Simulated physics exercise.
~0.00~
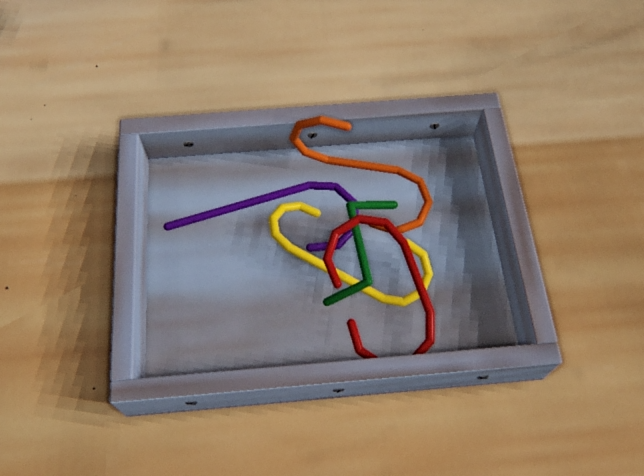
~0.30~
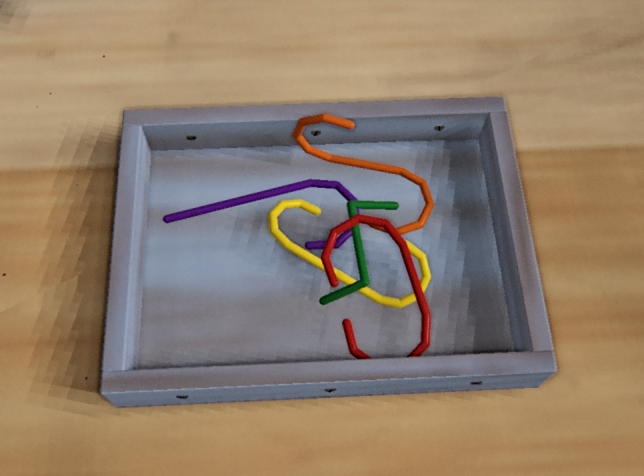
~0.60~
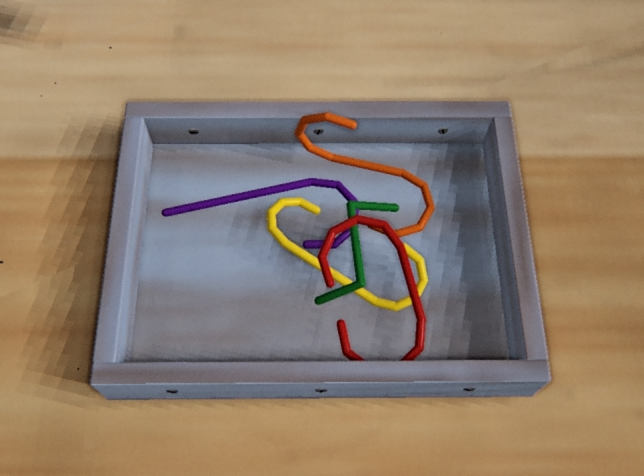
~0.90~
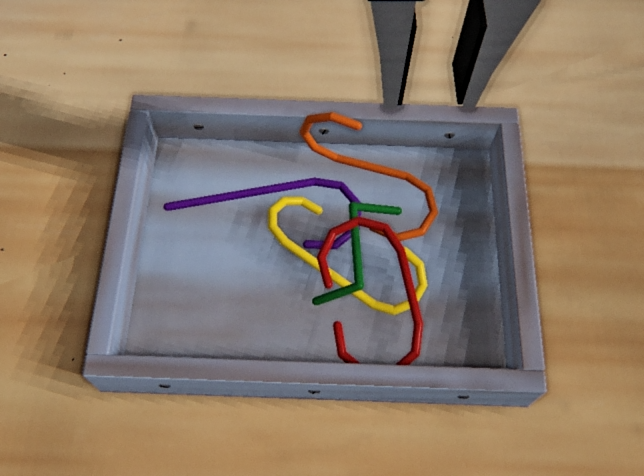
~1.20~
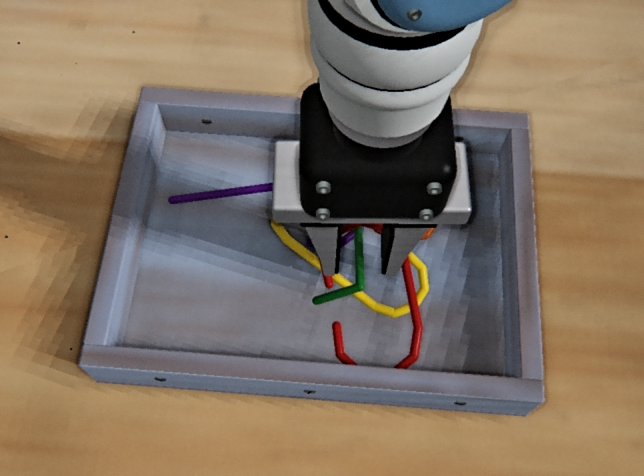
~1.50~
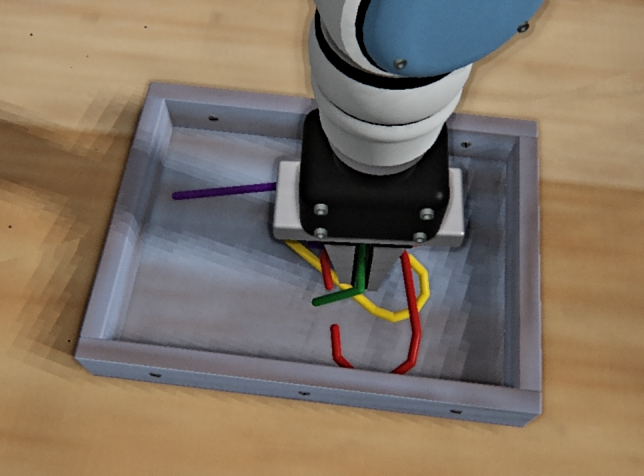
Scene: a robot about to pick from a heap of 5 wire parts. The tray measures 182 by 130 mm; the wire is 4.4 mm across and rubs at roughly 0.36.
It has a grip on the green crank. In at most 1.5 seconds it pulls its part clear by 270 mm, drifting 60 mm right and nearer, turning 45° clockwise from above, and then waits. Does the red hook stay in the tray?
No: It ends up in the air.
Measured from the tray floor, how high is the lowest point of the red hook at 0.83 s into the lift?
Height: Approx. 100 mm.
By 1.95 s, lowest point more than 20 mm over the tray floor, green crank 58 mm.
By 2.33 s, lowest point more than 20 mm over the tray floor, green crank 158 mm, red hook 96 mm.
By 3.00 s, lowest point more than 20 mm over the tray floor, green crank 272 mm, red hook 210 mm.
Finally, hanging green crank 272 mm, red hook 210 mm; the other 3 are down.
